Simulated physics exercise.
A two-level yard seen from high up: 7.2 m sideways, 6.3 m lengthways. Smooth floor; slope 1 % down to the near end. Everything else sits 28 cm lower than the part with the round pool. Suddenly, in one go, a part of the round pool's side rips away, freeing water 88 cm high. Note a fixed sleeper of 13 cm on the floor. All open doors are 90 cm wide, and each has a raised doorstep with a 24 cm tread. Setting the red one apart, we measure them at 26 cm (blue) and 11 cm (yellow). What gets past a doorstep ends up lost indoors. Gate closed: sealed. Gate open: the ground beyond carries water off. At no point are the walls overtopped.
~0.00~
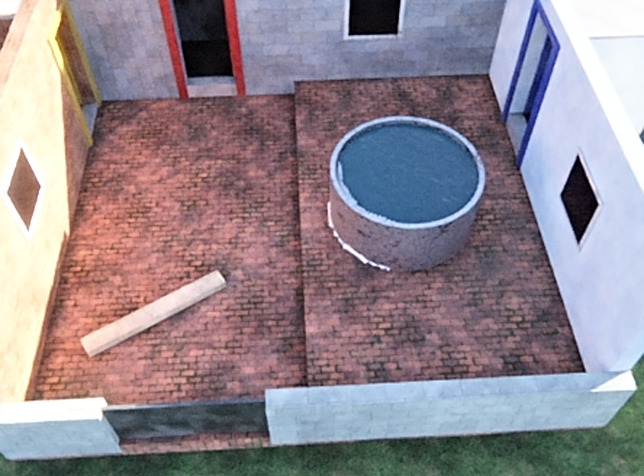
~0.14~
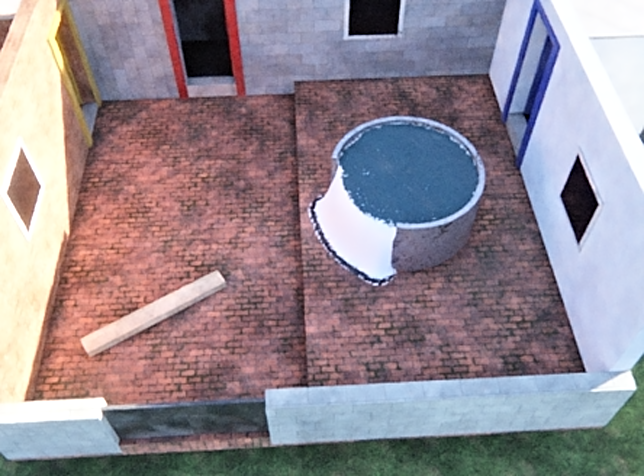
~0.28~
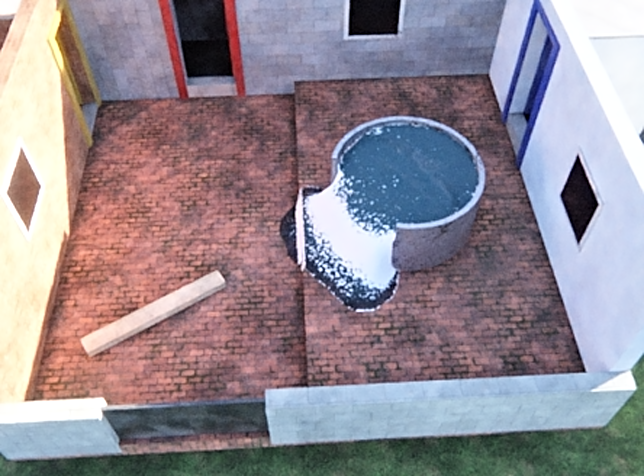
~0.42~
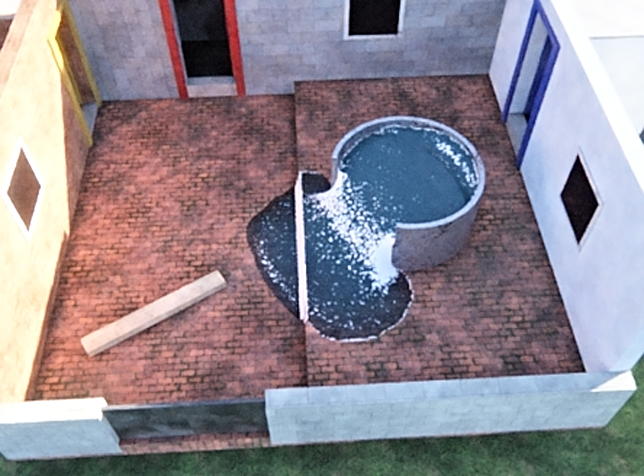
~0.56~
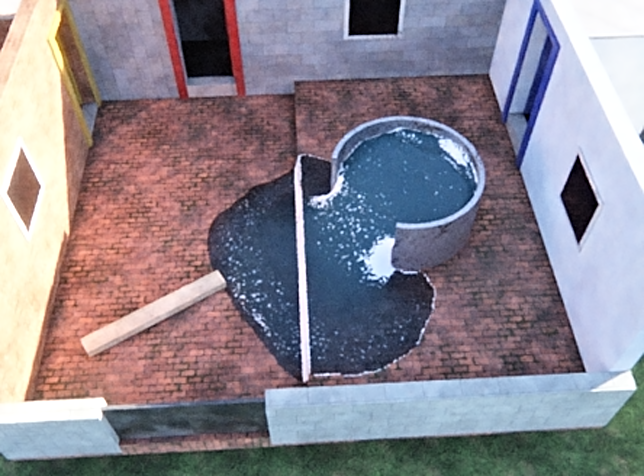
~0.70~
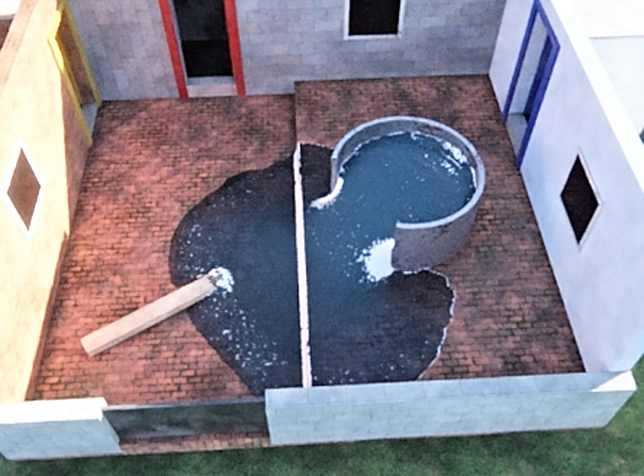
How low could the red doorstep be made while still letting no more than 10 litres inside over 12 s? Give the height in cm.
About 16 cm.
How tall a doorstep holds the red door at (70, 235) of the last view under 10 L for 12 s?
You'd want it roughly 23 cm high.
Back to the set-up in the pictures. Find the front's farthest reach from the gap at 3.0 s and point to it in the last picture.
The farthest wet point sits near (99, 107) in the last view.
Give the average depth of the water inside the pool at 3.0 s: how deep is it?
Around 20 cm on average.
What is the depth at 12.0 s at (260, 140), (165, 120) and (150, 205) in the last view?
Approx. 9 / 9 / 9 cm.
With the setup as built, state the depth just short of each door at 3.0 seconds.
Depths, in cm - blue: 0, red: 1, yellow: 6.
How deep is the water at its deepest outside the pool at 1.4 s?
Max depth: Around 32 cm.
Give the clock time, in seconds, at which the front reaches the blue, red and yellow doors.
Arrival times - blue: 11.5 s; red: 2.8 s; yellow: 2.4 s.
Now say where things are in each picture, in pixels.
Still water, 88 cm deep, in the round pool at (406, 172); the red door at (206, 51) is dry, in the first picture.
The gap is at (347, 227), the front 0.3 m out at (376, 280); the back of the round pool holds 88 cm, in the second picture.
The front is at (353, 302), 0.8 m from the gap at (347, 229); 1.5 m2 of floor is wet, 88 cm left at the back, in the third picture.
The gap is at (346, 232), the front 1.3 m out at (334, 334); the back of the round pool holds 85 cm, in the fourth picture.
The front is at (300, 374), 2.0 m from the gap at (346, 232); 6.8 m2 of floor is wet, 70 cm left at the back, in the fifth picture.
Water pours out at (346, 232) and has run 2.5 m, to (178, 279); about 5 cm deep outside, 66 cm at the back; 2.2 m in a straight line remain to the red door at (206, 51), in the sixth picture.
After 1.4 s water covers 45 % of the floor, deepest (32 cm) near (339, 244); it has not reached the red door.
After 3.0 s water covers 55 % of the floor, deepest (42 cm) near (130, 400); 1 cm at the red door, 0 litres in over its 26 cm doorstep.
After 12.0 s water covers 70 % of the floor, deepest (22 cm) near (226, 421); 8 cm at the red door, 0 litres in over its 26 cm doorstep.
At the red door as built, the water arrived by 2.8 s and peaked near 20 cm at 5.0 s.
Run again over the same 12 s with other heights there, 17 litres in over 14 cm, 1 litre over 19 cm. The limit of 10 litres is kept from about 16 cm up.
